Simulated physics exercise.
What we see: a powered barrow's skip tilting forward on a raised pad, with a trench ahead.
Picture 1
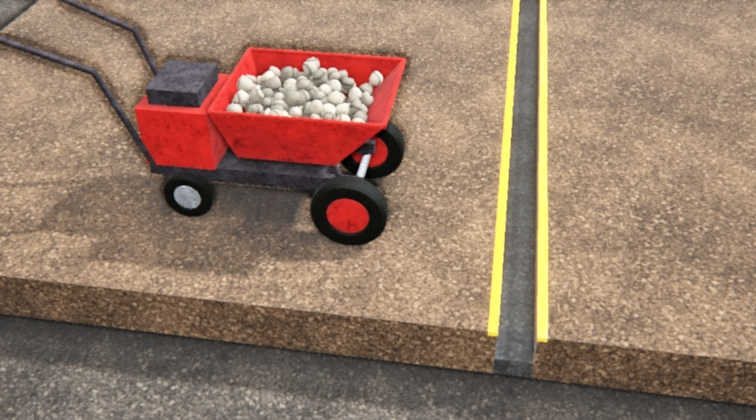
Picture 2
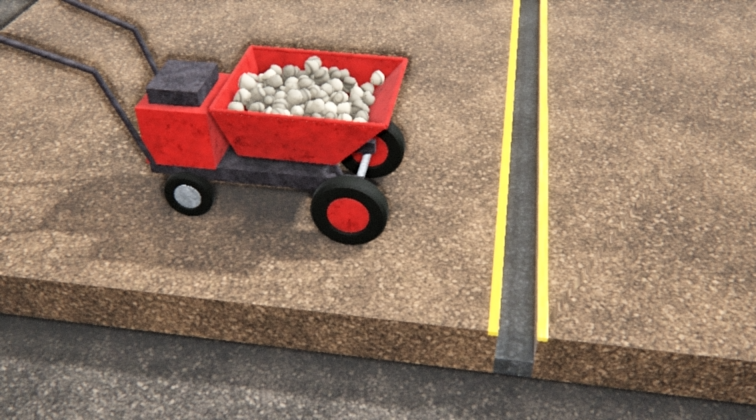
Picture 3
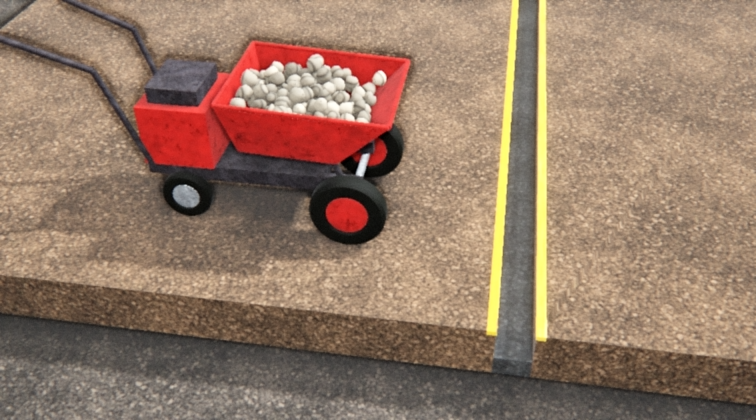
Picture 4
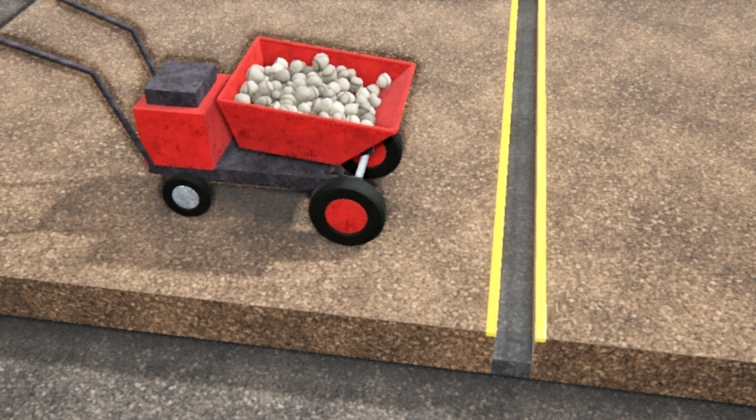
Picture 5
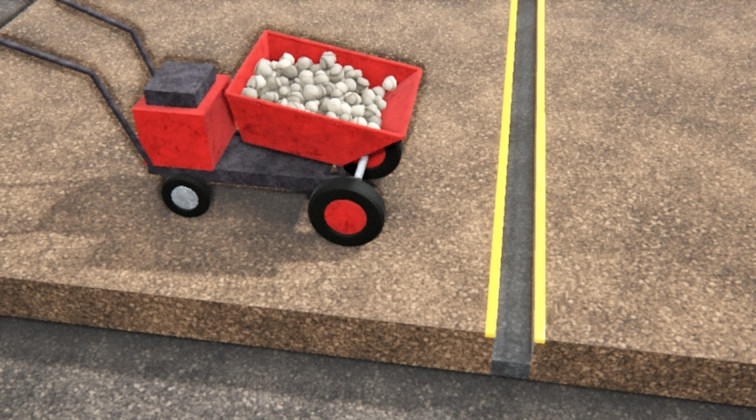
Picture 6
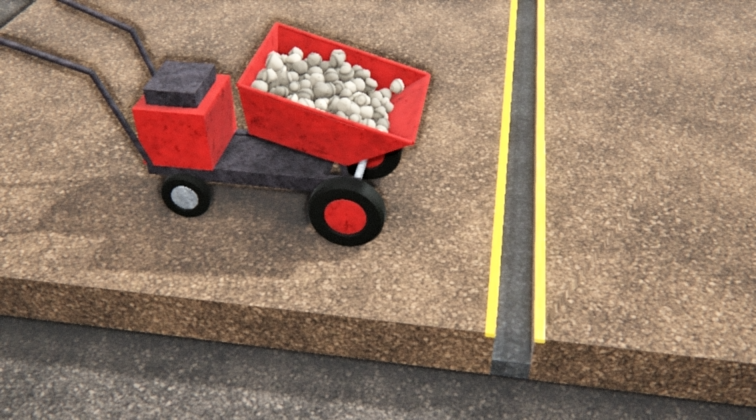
The footage shows a red powered barrow loaded with pale pebbles standing on a raised brown pad, left of a narrow yellow-edged trench; its skip stays level at first, then gradually tilts forward to the right while the wheels remain still.
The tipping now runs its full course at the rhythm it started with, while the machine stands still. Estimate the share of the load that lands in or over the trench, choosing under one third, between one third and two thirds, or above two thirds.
It will put a third to two thirds into the trench.
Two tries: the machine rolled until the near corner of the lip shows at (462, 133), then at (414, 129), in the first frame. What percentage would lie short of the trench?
Trial 1 around 0 %, trial 2 around 10 %.
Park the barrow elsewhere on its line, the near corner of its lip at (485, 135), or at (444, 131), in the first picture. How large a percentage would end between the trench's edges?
It works out to 0 per cent in the first case and 40 per cent in the second.
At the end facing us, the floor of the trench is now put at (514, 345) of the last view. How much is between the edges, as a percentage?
It lands somewhere near 30 percent.
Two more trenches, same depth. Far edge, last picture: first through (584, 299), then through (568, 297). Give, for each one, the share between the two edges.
Result, try 1: 60 in a hundred; try 2: 60 in a hundred.
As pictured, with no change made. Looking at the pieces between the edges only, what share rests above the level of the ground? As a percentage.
My estimate would be close to 20 per cent.
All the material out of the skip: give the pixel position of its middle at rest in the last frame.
Centre at rest, last view: Approx. (512, 220).
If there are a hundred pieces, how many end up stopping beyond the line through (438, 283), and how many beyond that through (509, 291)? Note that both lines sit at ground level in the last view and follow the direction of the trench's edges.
Some 80 and some 40 per cent, respectively.
Soon after the last picture, skip tipped steeply; all in the skip.
A little later, skip tipped right over; about two thirds in the skip; about a quarter short of the trench; a small part in or heaped over the trench; a stray few beyond it; a stray few falling.
Later still, skip tipped right over; about a quarter in the skip; about a third short of the trench; about half in or heaped over the trench; a small part beyond it.
At rest, skip tipped right over; about a quarter in the skip; about a quarter short of the trench; about half in or heaped over the trench; a small part beyond it.
